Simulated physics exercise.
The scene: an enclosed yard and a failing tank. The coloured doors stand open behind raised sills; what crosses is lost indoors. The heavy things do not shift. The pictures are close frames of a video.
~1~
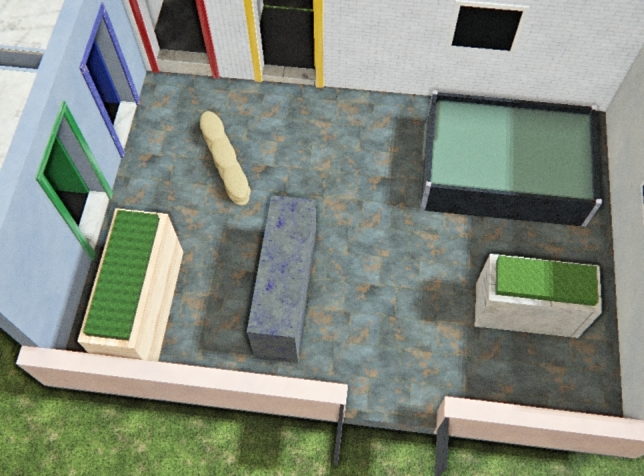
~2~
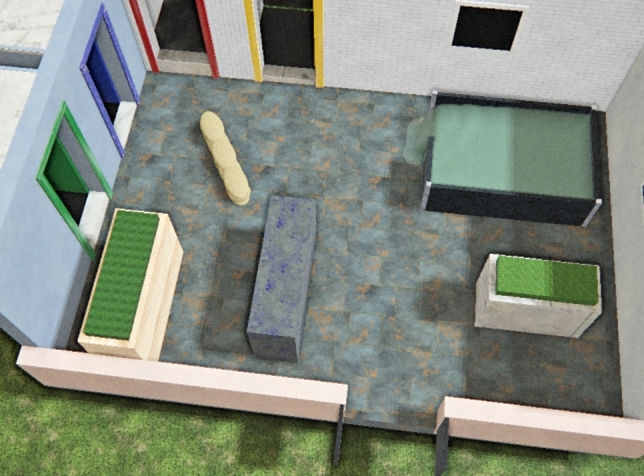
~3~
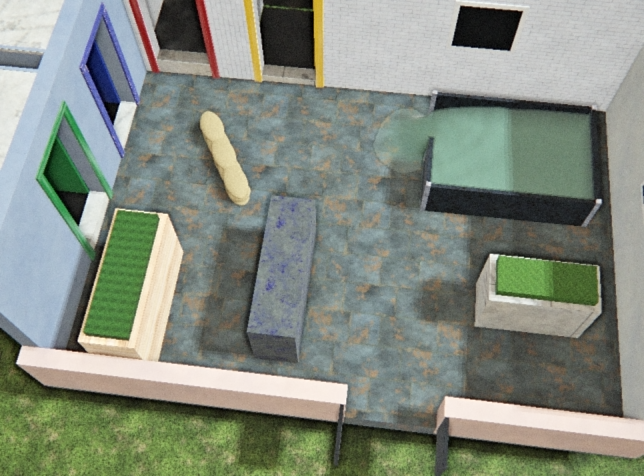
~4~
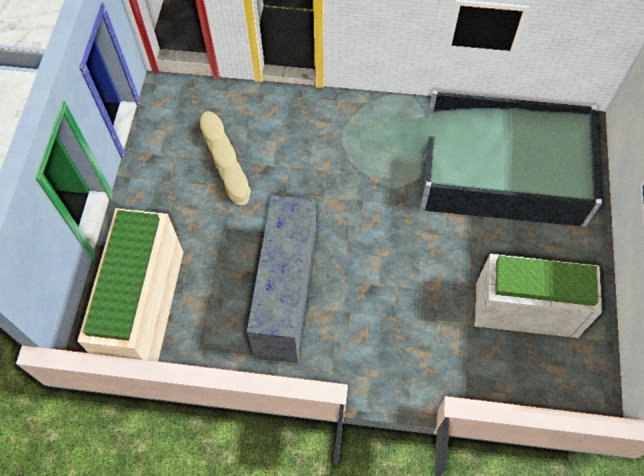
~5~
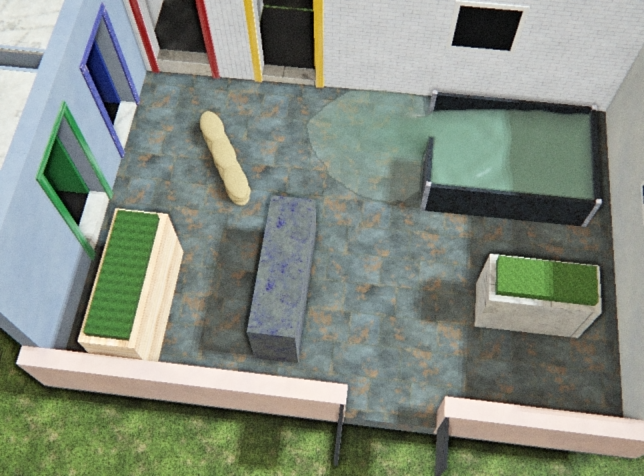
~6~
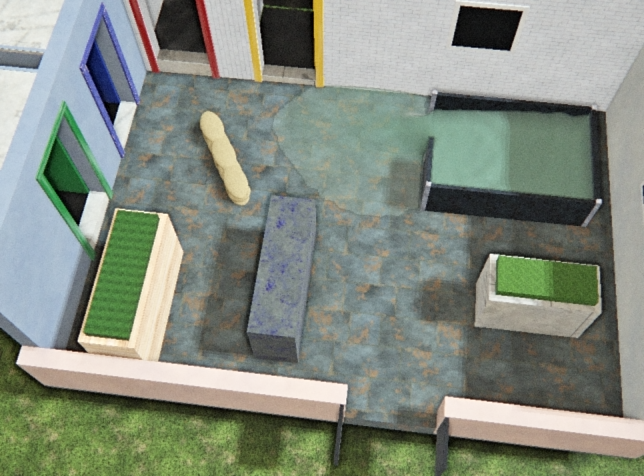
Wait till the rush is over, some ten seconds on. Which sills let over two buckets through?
The green door holds within the limit; the blue door floods; the yellow door holds within the limit; the red door holds within the limit.
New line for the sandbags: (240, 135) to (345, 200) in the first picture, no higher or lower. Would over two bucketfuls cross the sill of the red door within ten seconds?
Red door stays under.
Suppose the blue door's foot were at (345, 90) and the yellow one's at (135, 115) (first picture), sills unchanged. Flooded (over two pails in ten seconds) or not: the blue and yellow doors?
Then: The blue door lets more in; the yellow door takes more.
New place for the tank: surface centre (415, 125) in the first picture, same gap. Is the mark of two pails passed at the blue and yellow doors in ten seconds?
In short: Blue door floods, yellow door is over.
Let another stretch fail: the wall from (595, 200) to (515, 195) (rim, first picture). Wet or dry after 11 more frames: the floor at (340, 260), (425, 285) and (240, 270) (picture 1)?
One after the other: Under water, under water, clear.
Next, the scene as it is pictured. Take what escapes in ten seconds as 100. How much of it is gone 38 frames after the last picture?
Roughly 60 per cent.
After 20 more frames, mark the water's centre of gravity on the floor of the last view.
At about (373, 156).
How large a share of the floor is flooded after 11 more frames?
Roughly 30 per cent.
A moment on, water covers 25 % of the floor; the green door not reached, the blue door not reached, the yellow door wet at the sill, nothing in, the red door wet at the sill, nothing in.
Next, water covers 30 % of the floor; the green door not reached, the blue door wet at the sill, nothing in, the yellow door wet at the sill, nothing in, the red door wet at the sill, nothing in.
Then, water covers 45 % of the floor; the green door wet at the sill, nothing in, the blue door over two buckets in, the yellow door under two buckets in, the red door under two buckets in.
Later, water covers 60 % of the floor; the green door wet at the sill, nothing in, the blue door far over two buckets in, the yellow door under two buckets in, the red door under two buckets in.
In the end, water covers 80 % of the floor; the green door wet at the sill, nothing in, the blue door far over two buckets in, the yellow door under two buckets in, the red door under two buckets in.
